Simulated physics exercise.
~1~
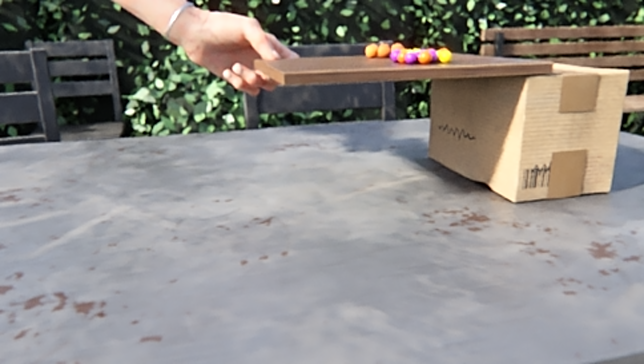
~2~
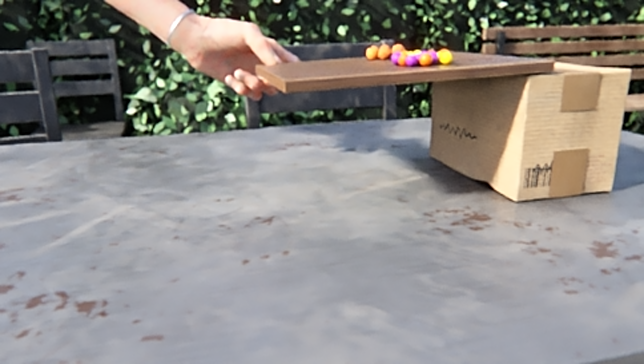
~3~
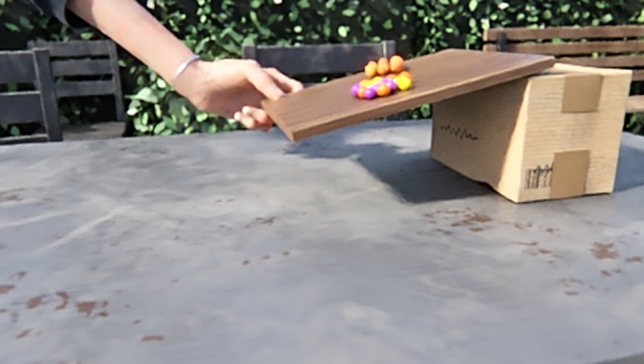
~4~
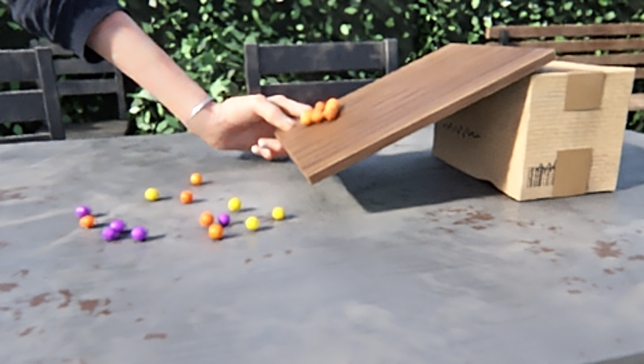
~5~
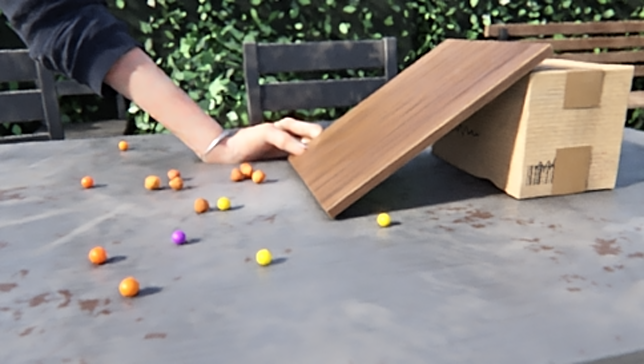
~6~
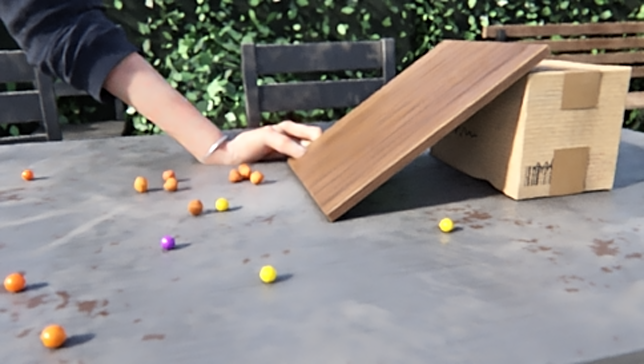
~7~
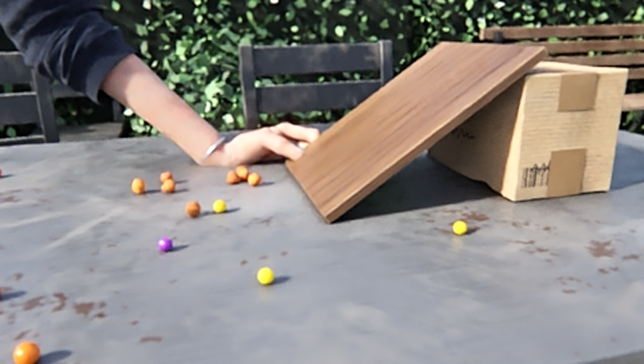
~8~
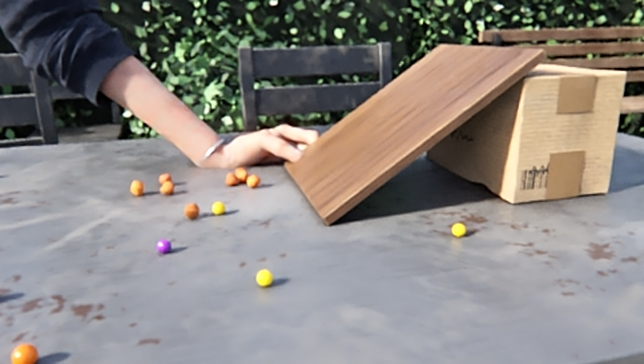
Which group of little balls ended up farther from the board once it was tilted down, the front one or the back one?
The front group ended up farther from the board, while the back group mostly stayed close to its lowered end.
